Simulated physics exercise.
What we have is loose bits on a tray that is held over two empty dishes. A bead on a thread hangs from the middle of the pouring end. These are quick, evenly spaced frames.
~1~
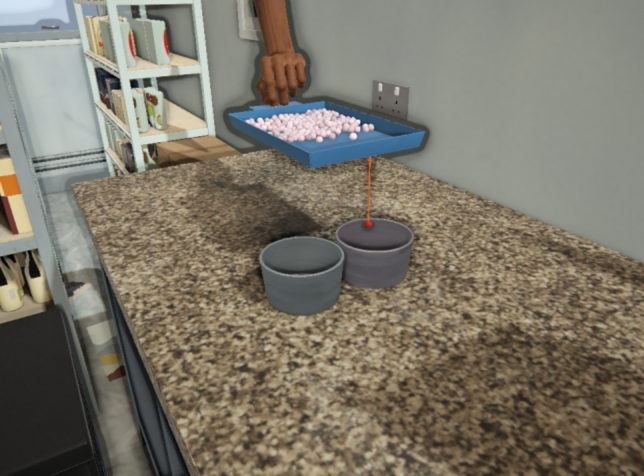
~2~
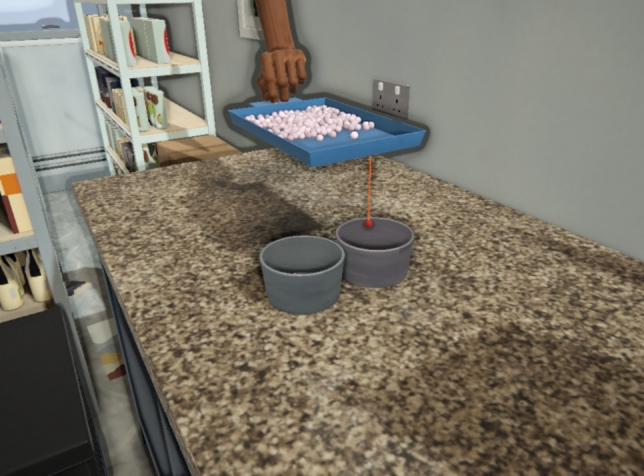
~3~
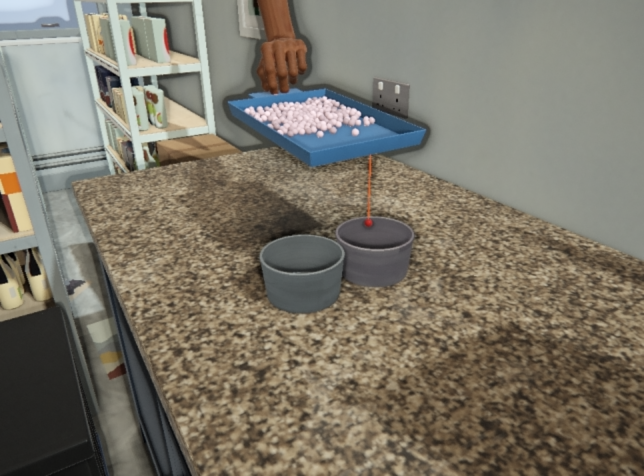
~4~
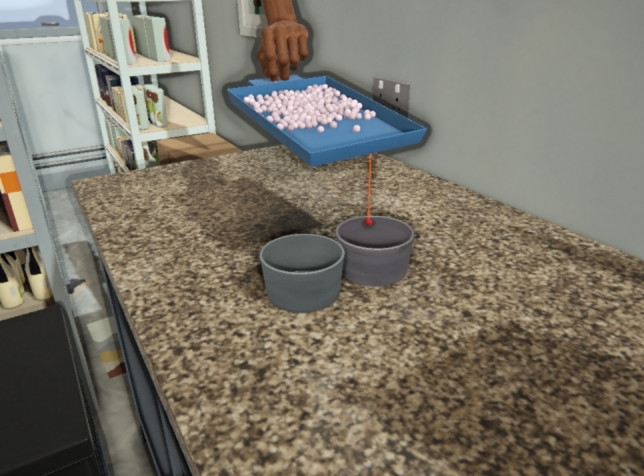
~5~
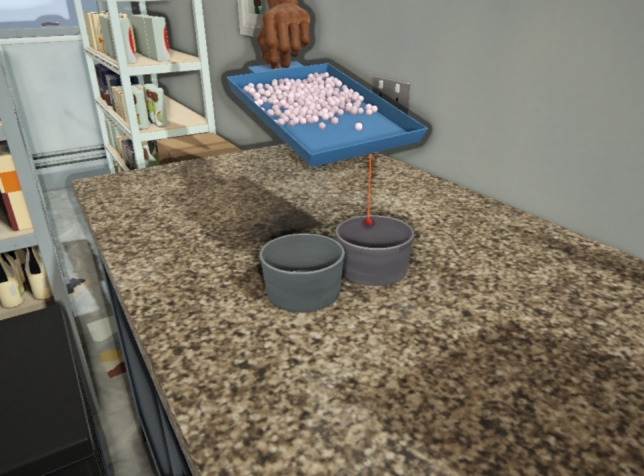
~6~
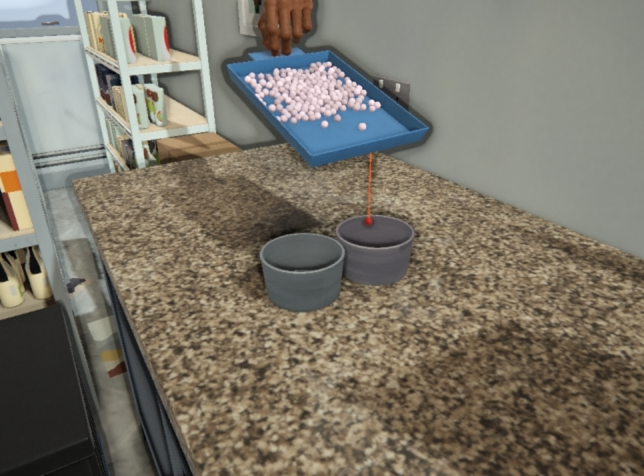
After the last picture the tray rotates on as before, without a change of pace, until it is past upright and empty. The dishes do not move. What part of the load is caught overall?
The two hold under half of the load.
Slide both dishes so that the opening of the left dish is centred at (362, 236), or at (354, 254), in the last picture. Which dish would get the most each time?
First the dish on the left, then the left-hand dish.
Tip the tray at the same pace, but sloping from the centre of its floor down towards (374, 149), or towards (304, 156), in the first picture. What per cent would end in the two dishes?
About 20 and 100 per cent.
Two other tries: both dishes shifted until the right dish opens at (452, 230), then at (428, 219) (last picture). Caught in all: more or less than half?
First most of it, then under half.
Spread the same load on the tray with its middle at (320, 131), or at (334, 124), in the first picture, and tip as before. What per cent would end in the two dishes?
The first gives 30 %, the second 30 %.
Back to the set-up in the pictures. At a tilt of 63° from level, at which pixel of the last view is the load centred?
Close to (351, 150).
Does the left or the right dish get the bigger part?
It is the dish on the left.
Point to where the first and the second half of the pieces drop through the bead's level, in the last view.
First near (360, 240), later near (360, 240).
Shortly afterwards, tray tipped steeply; near two thirds on the tray; only a few in the left dish; only a few in the right dish; a little outside both; a little in the air.
Next, tray tipped past a quarter turn; a little on the tray; near a quarter in the left dish; a little in the right dish; near half outside both; near a quarter in the air.
Some moments later, tray tipped past a quarter turn; near a quarter in the left dish; a little in the right dish; near two thirds outside both.
In the end, tray tipped past a quarter turn; near a quarter in the left dish; a little in the right dish; near two thirds outside both.
